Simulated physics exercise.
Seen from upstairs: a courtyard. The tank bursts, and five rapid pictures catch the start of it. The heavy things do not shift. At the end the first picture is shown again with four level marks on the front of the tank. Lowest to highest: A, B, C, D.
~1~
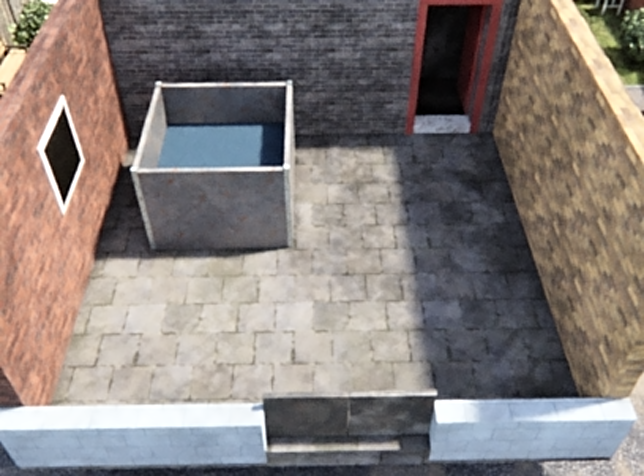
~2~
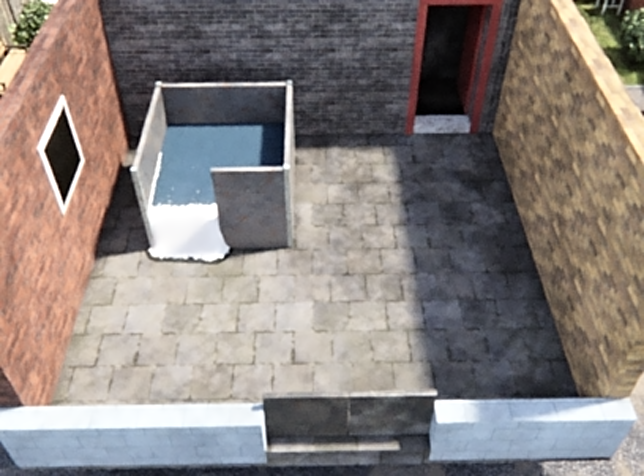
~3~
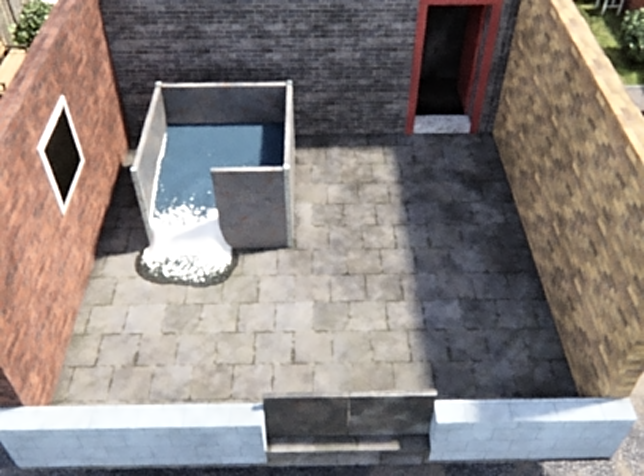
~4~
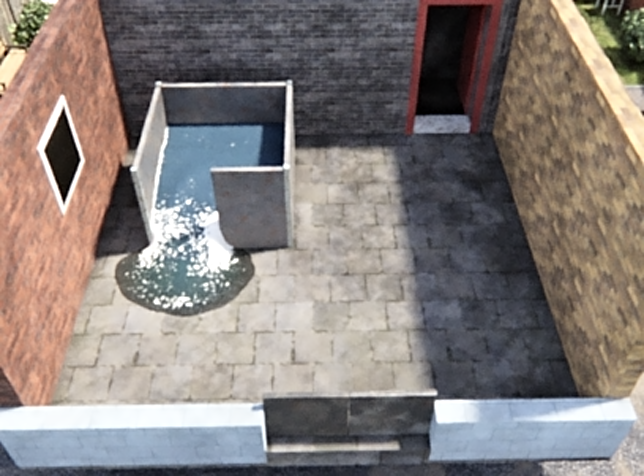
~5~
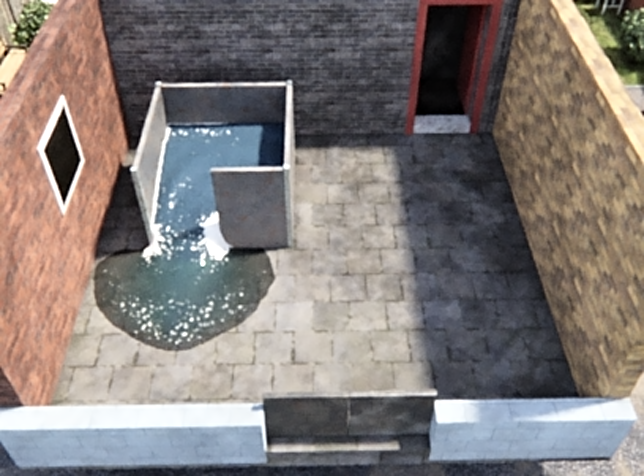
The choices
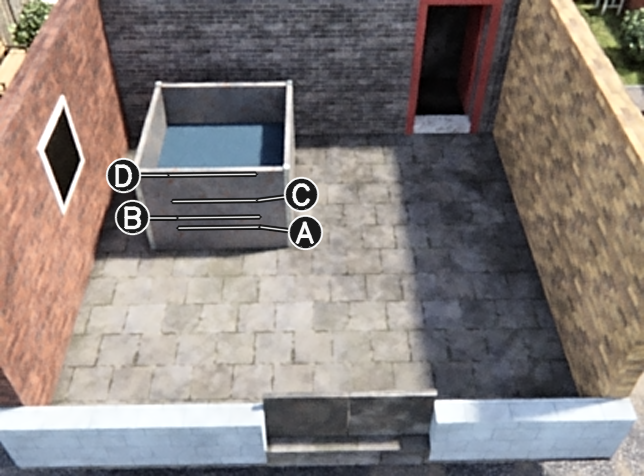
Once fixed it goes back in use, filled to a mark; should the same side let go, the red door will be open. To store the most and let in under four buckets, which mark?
C is the one.
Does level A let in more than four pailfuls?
No.
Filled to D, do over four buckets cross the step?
Yes, it does.
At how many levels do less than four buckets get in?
Three of them.
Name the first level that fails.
Here it is level D.
On the marked copy, A at (219, 227); B at (217, 217); C at (215, 200); D at (211, 174); from the bottom up A, B, C, D.
If A is chosen, nothing gets over.
If B is chosen, nothing gets over.
If C is chosen, a splash gets over, under a bucket.
If D is chosen, about 14 bucketfuls get in.
